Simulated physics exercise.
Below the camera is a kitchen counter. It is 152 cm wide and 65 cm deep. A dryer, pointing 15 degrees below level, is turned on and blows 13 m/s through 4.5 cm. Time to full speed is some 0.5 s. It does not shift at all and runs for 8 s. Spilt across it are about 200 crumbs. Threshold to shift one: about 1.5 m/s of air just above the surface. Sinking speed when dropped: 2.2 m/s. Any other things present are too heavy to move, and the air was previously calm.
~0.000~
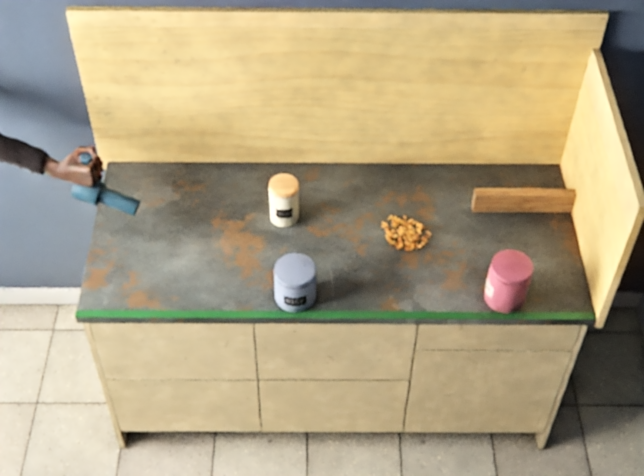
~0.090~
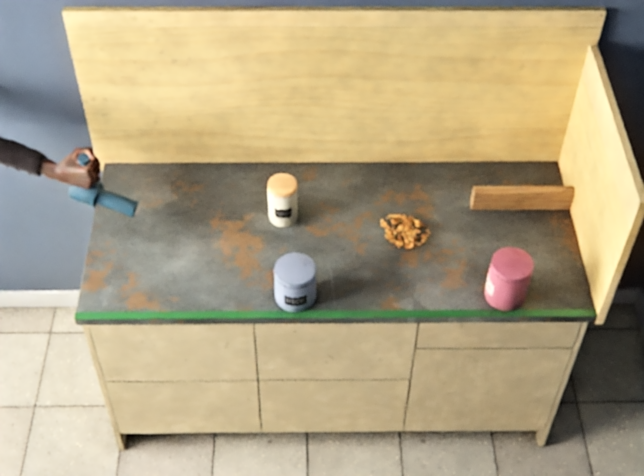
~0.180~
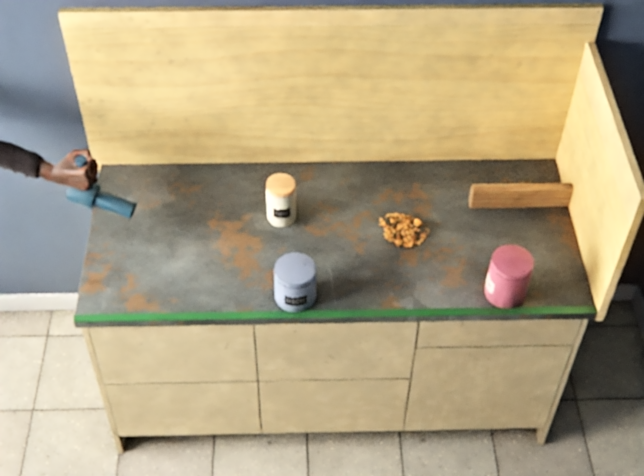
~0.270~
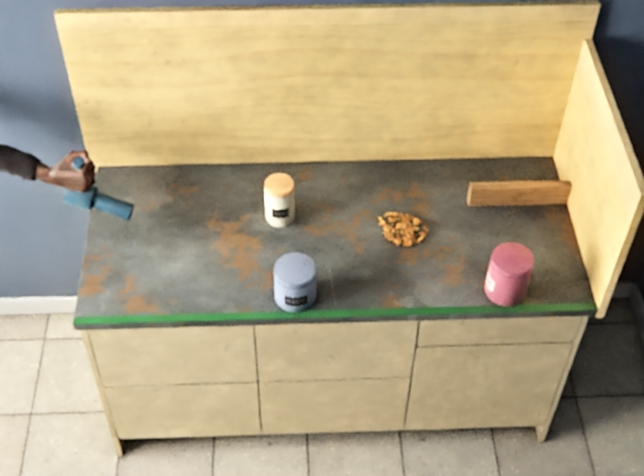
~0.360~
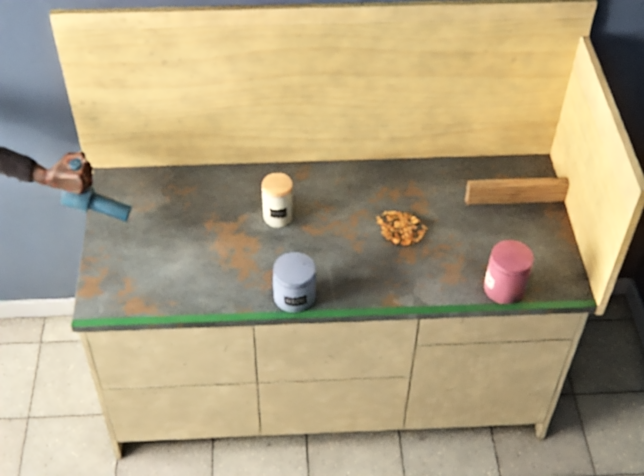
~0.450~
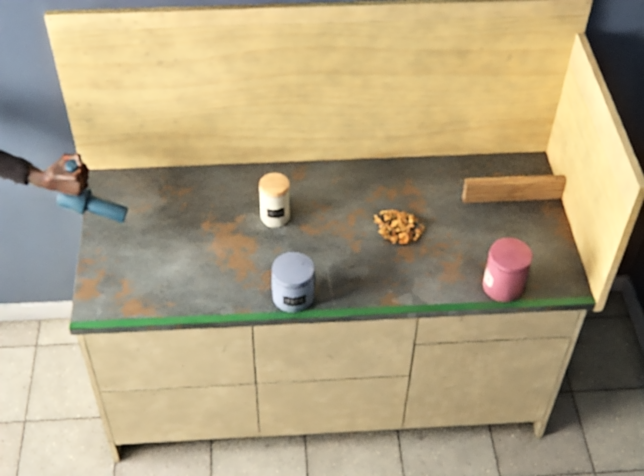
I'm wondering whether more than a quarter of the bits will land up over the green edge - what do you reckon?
The quarter limit holds.
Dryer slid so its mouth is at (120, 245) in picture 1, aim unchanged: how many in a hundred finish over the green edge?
That would come to roughly 0 %.
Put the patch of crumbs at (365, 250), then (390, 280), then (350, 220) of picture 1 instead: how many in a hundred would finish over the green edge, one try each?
In turn: 30 per cent, 90 per cent, 0 per cent.
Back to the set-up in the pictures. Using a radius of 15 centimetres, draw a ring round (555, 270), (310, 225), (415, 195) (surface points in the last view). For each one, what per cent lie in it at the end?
Taking the spots one by one, around 25 %, 0 % and 2 %.
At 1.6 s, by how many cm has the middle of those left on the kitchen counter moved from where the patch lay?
I'd guess near 55 cm.
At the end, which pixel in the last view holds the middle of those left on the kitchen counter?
Centre: Roughly (569, 221).
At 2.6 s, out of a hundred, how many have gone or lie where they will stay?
My guess would be around 60 %.
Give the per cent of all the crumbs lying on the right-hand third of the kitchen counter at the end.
I'd estimate around 100 per cent.
After 1.6 s the count stands so, 0 % are over the green edge; the middle of those still in play is near (570, 221).
After 2.6 s the count stands so, 0 % are over the green edge; the middle of those still in play is near (570, 221).
After 4.4 s the count stands so, 0 % are over the green edge; the middle of those still in play is near (570, 221).
After 8.0 s, at the end, 0 % are over the green edge; the middle of those still in play is near (569, 221).
